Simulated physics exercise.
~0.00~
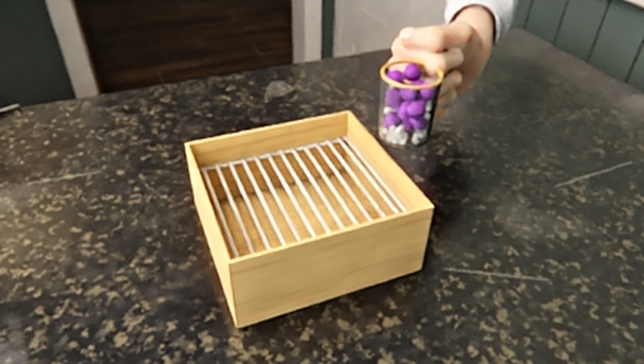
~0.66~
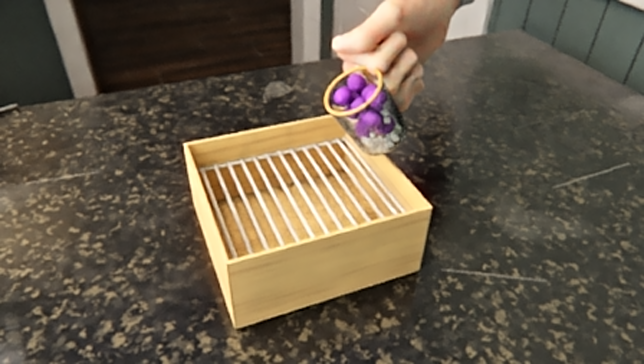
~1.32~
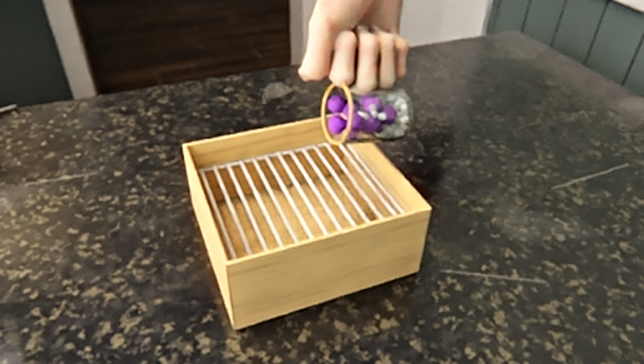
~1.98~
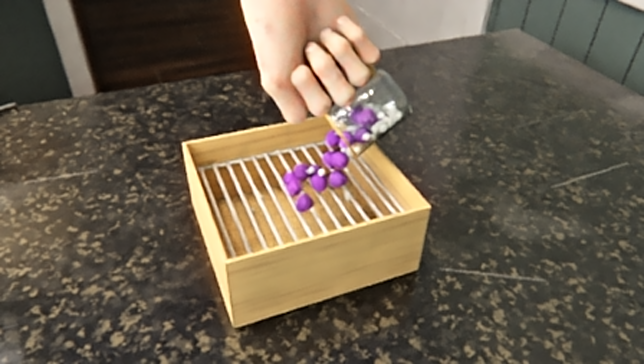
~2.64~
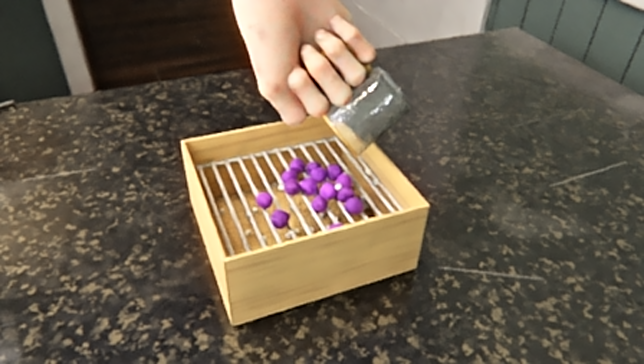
To begin with, a hand holds a clear cup of purple balls and small white pieces behind a square wooden box, which has a row of pale wires across it on a dark speckled counter. The hand moves the cup left over the box's back corner and tilts it toward the wires. It keeps turning the cup until it lies on its side, with the contents still inside. Then the cup tips further, and purple balls tumble out onto the grille. Finally, the cup is upturned and empty, the purple balls rest scattered on the wires, and nearly all the white pieces have dropped through.
